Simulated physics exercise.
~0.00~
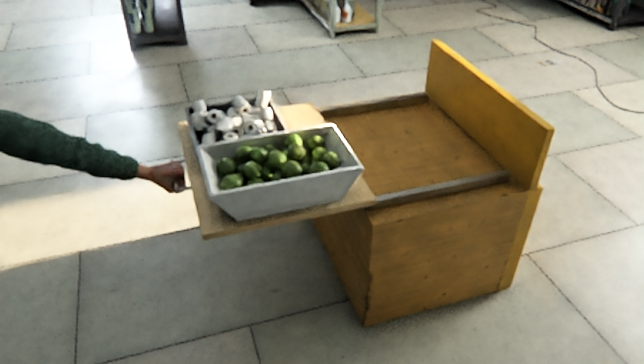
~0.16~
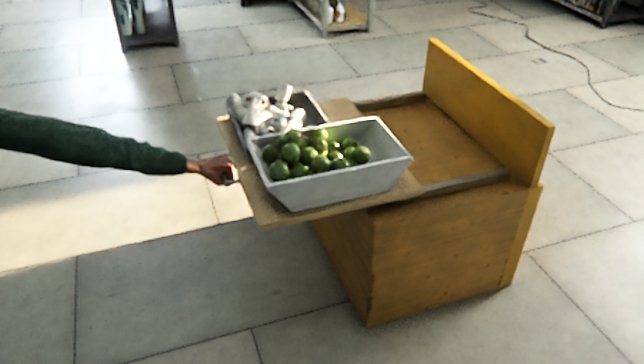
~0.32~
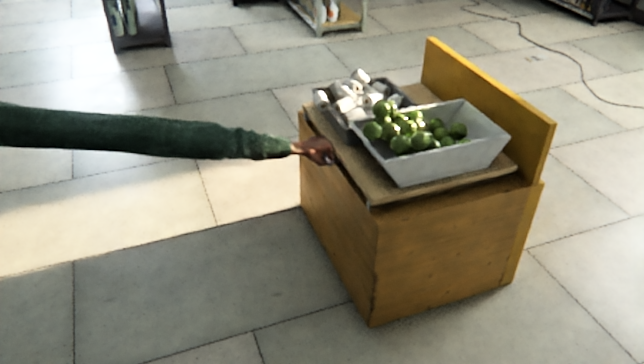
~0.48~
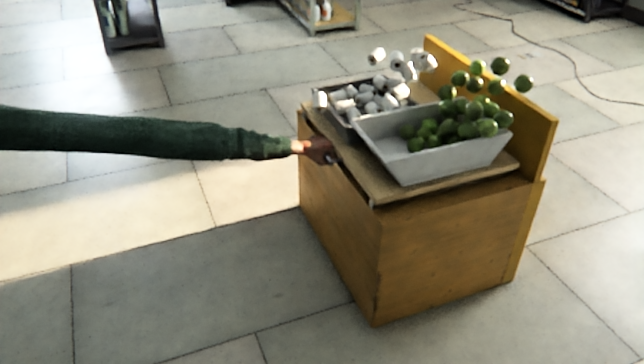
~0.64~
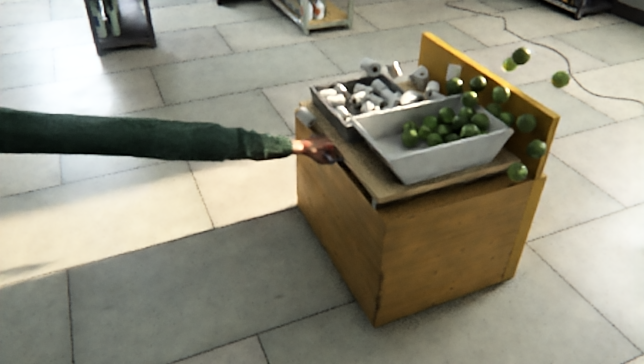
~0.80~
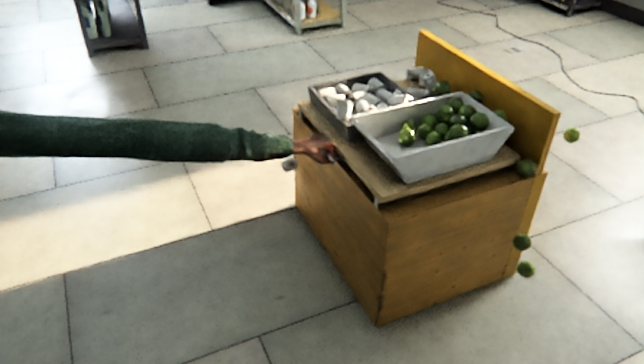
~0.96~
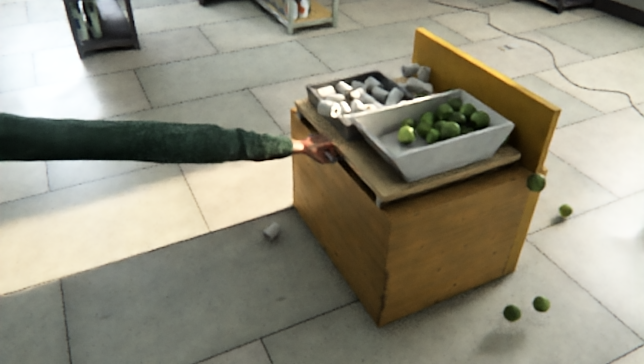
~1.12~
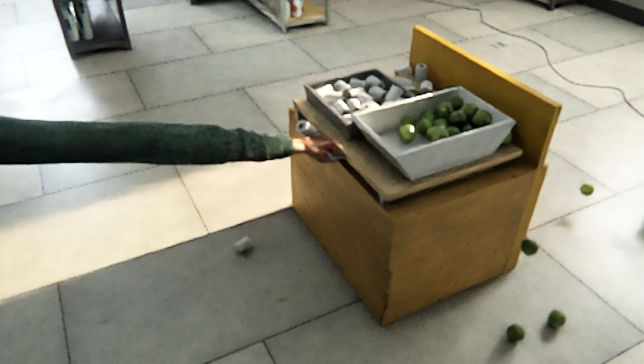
A hand shoved a shelf carrying a white container of green apples and a grey one of paper rolls rightward until it stopped abruptly, and some of the load flew out, leaving several apples and a roll on the floor with both containers still partly full.
